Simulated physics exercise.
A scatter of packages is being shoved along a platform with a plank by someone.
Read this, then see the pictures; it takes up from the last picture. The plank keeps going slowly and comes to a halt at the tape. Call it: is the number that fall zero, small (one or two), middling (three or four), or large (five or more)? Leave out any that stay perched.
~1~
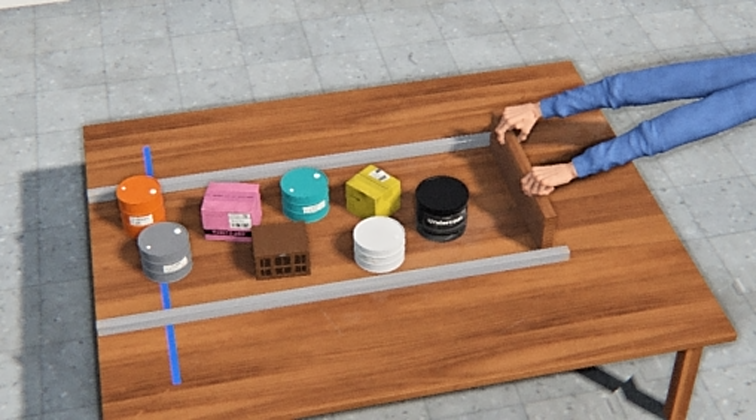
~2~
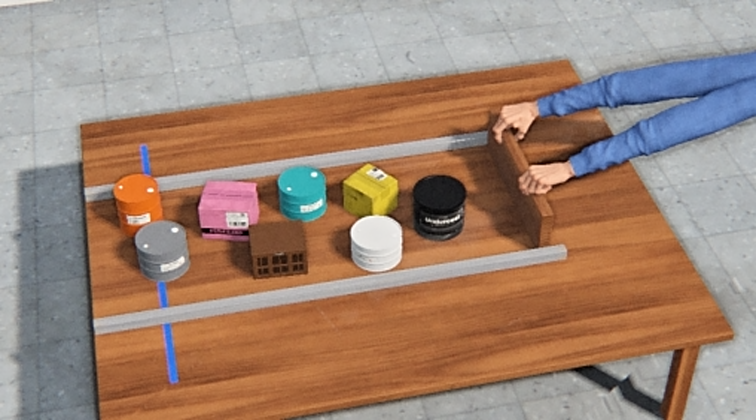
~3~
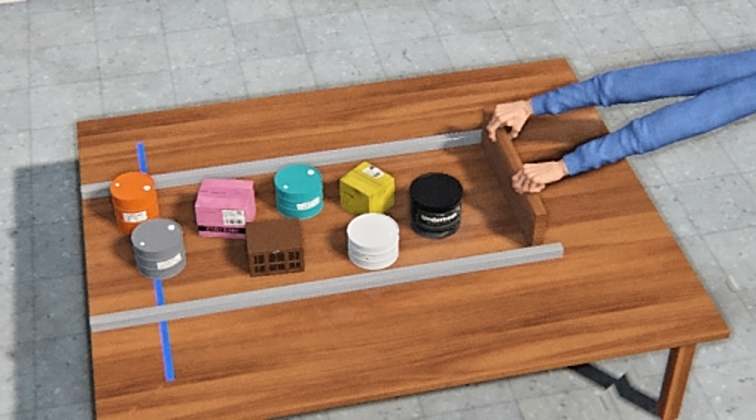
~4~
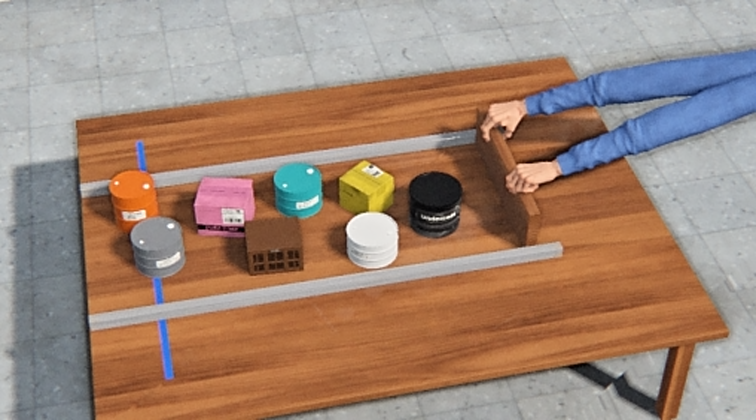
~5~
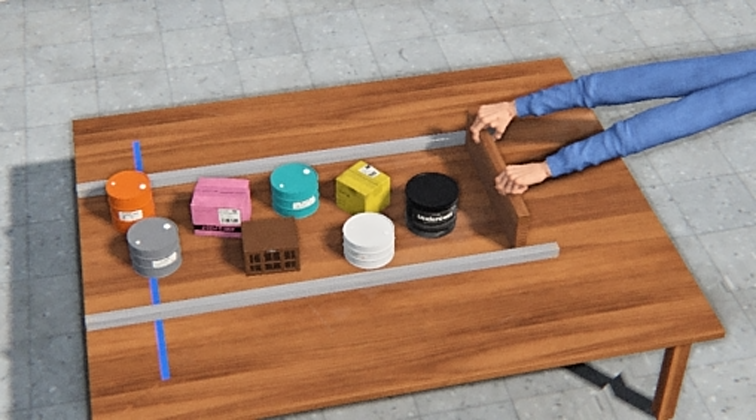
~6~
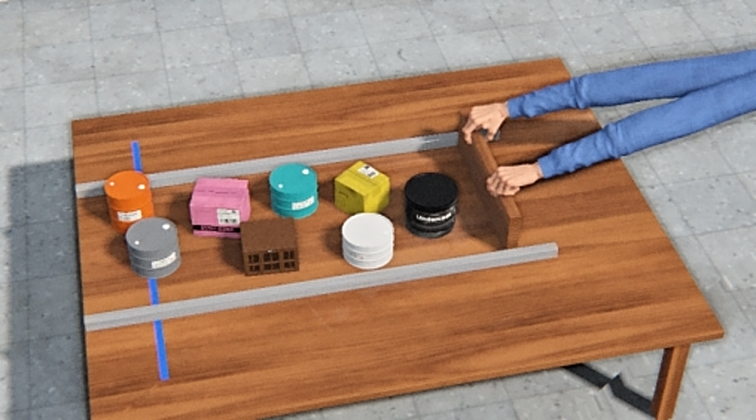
It is middling.
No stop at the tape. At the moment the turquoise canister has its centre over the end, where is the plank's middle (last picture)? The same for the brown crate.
Middle: Roughly (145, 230); roughly (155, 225).
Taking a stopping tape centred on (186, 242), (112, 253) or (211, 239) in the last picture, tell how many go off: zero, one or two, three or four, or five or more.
One after the other, the answers are 1 or 2; more than four; not one.
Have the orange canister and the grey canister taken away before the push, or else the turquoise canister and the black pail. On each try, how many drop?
Going first to second: 2 and 2.
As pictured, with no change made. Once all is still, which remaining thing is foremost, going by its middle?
The turquoise canister ends nearest.
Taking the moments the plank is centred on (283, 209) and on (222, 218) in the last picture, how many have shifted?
Tally: 7; 8.
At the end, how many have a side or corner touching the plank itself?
At rest, 3 are in contact.
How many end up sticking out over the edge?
Overhang count: 1.
A little later, none off yet; orange canister at rest near (130, 203); grey canister at rest near (154, 248); pink parcel at rest near (221, 208).
Next, none off yet; orange canister at rest near (130, 203); grey canister moving near (152, 249); pink parcel shifted about its own width near (188, 214).
Later still, none off yet; orange canister shifted about its own width near (99, 201); grey canister shifted about its own width near (87, 269); pink parcel shifted well along near (115, 233).
When it is over, the number that fall off is three or four; down, brown crate, pink parcel, grey canister and orange canister.
